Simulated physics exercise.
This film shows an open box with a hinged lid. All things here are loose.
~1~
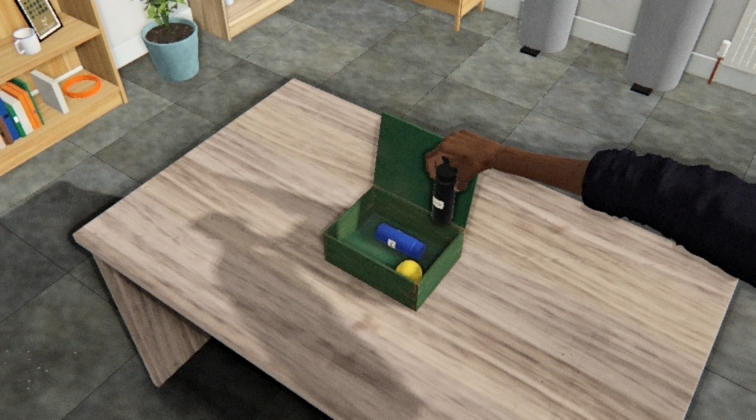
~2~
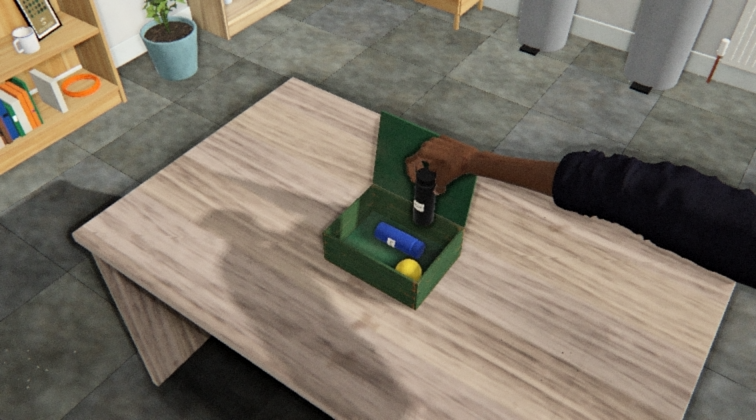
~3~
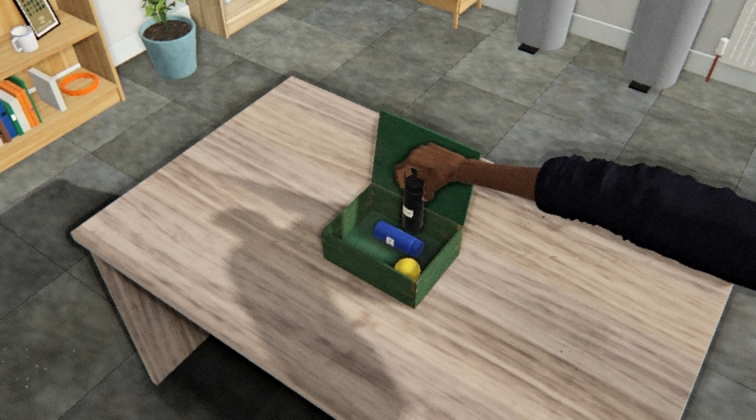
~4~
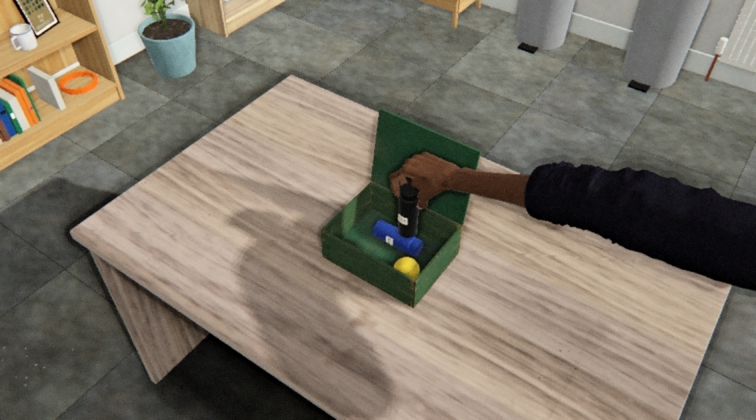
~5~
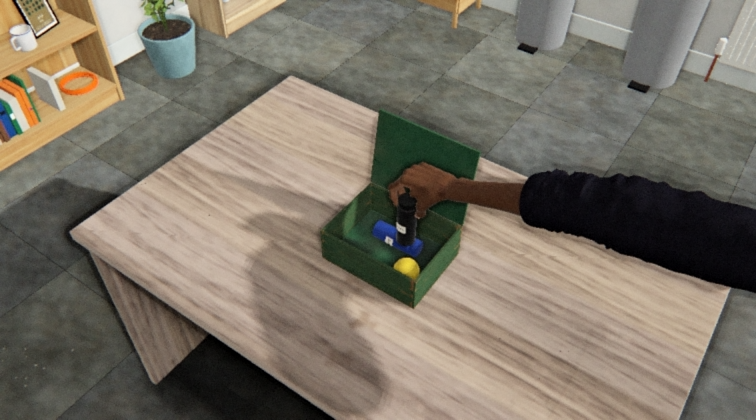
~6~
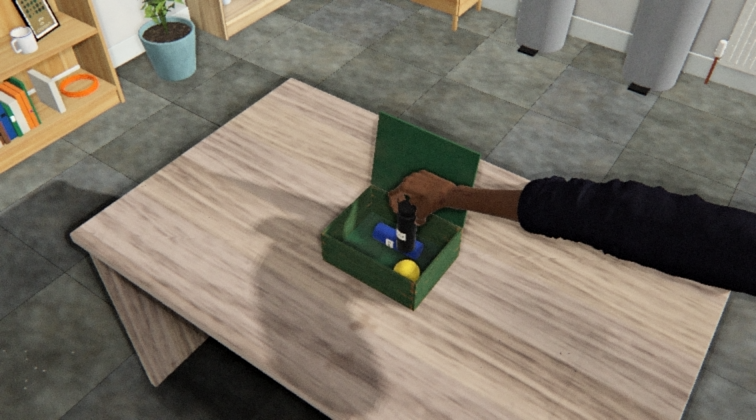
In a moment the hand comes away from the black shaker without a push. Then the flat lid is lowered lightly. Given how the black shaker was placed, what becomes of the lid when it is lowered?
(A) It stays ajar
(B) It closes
The answer is B.
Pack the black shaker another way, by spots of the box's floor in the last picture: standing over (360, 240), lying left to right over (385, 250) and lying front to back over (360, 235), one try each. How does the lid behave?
So, first it won't go down, then it goes down fine, and finally it goes down fine.
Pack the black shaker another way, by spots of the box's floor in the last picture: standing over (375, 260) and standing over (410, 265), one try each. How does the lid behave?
The first time it cannot come down, the second time it seals the box.
Then, 0.50 s on from there, black shaker on its side near (382, 253); blue shaker shifted about its own width.
Then, 1.60 s on from there, lid 57° above the rim; black shaker on its side near (372, 246); blue shaker shifted about its own width.
Then, 2.00 s on from there, lid shut; black shaker on its side near (372, 246); blue shaker shifted about its own width.
In the end, lid shut; toppled in the box, black shaker; the other 2 unmoved. At the end, from the last picture's camera, black shaker near (371, 245).
